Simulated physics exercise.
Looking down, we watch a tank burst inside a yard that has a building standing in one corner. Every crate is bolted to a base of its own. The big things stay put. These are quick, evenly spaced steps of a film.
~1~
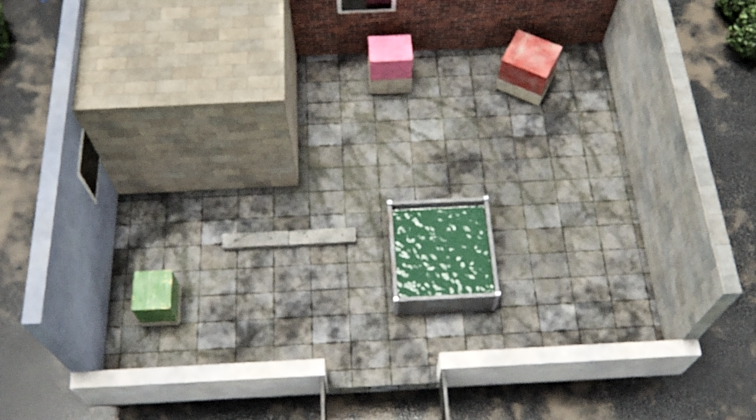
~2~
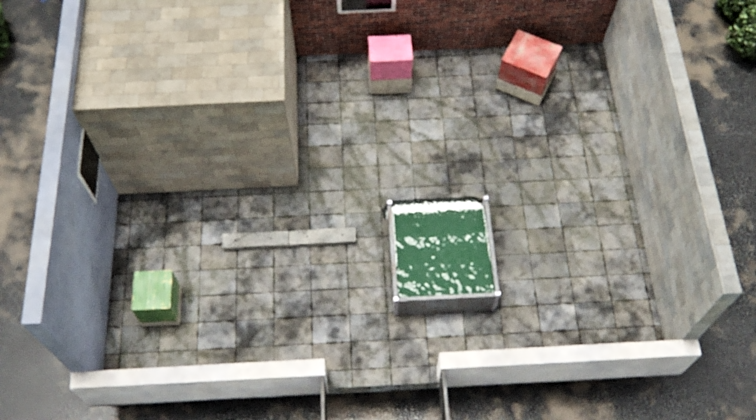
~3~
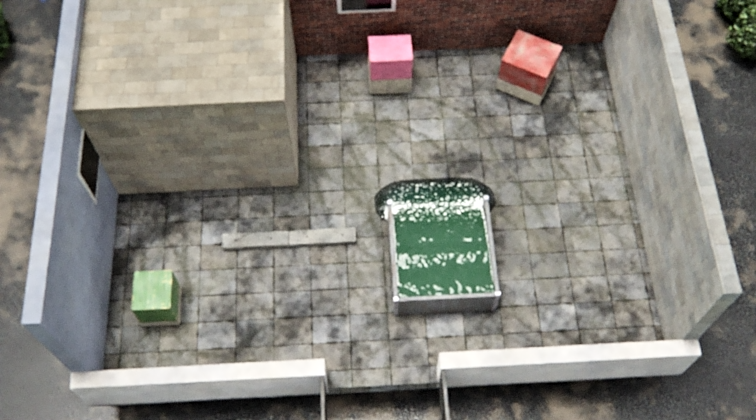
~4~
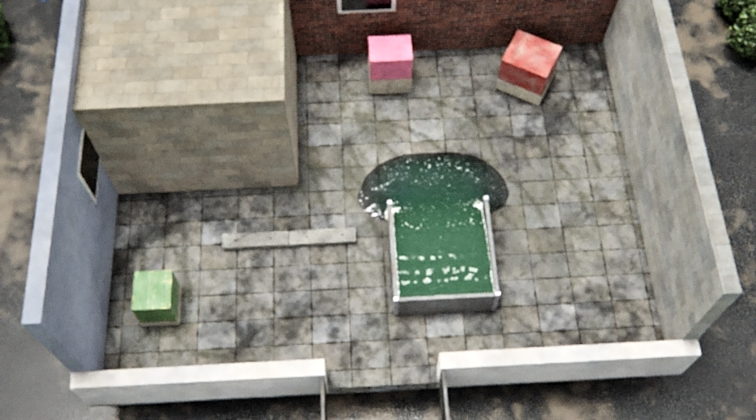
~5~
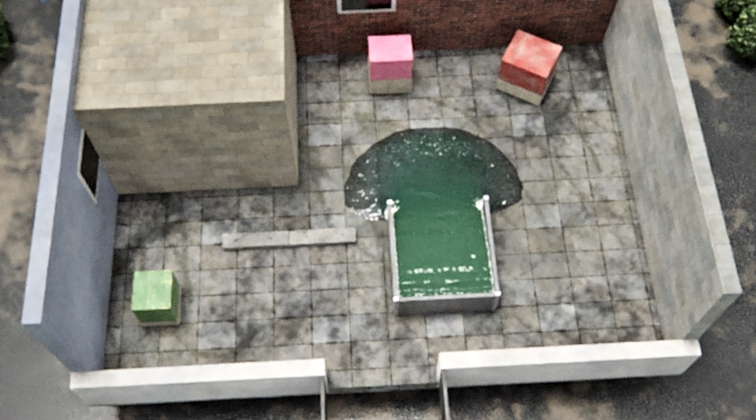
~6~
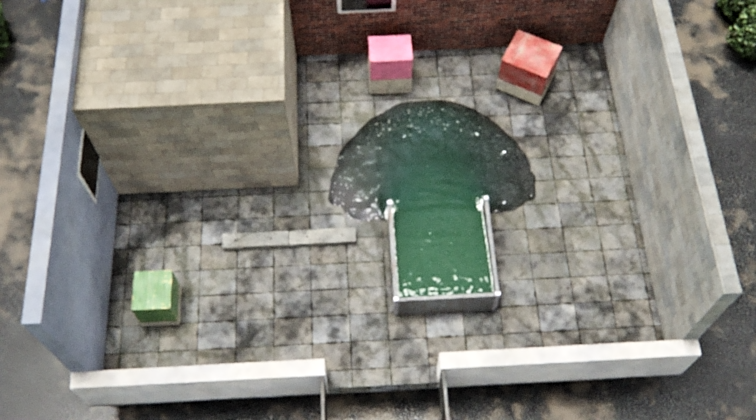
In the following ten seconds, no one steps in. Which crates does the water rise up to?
In the end the pink crate will have no water on it. The red crate will have no water on it. The green crate will have no water on it.
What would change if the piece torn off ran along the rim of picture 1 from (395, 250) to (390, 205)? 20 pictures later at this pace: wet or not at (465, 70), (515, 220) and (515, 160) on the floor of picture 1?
In order: Spared, spared, spared.
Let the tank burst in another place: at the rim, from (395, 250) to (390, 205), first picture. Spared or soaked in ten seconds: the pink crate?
I'd bet pink crate stays clear.
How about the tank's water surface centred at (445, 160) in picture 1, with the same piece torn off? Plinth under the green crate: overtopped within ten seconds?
The green one stays clear.
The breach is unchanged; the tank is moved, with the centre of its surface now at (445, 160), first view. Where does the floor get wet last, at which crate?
It is the green-painted one.
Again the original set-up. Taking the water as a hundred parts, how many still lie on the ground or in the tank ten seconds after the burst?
98 in a hundred.
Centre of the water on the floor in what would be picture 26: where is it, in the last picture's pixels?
I'd mark it close to (430, 122).
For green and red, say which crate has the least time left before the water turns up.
That would be the one in red.
A moment on, water covers 25 % of the floor; the pink crate water round its plinth, the red crate water round its plinth, the green crate not reached.
Next, water covers 30 % of the floor; the pink crate water round its plinth, the red crate water round its plinth, the green crate not reached.
Then, water covers 35 % of the floor; the pink crate water round its plinth, the red crate water round its plinth, the green crate not reached.
Later, water covers 50 % of the floor; the pink crate water round its plinth, the red crate water round its plinth, the green crate not reached.
In the end, water covers 75 % of the floor; the pink crate stayed above the water, the red crate stayed above the water, the green crate stayed above the water.
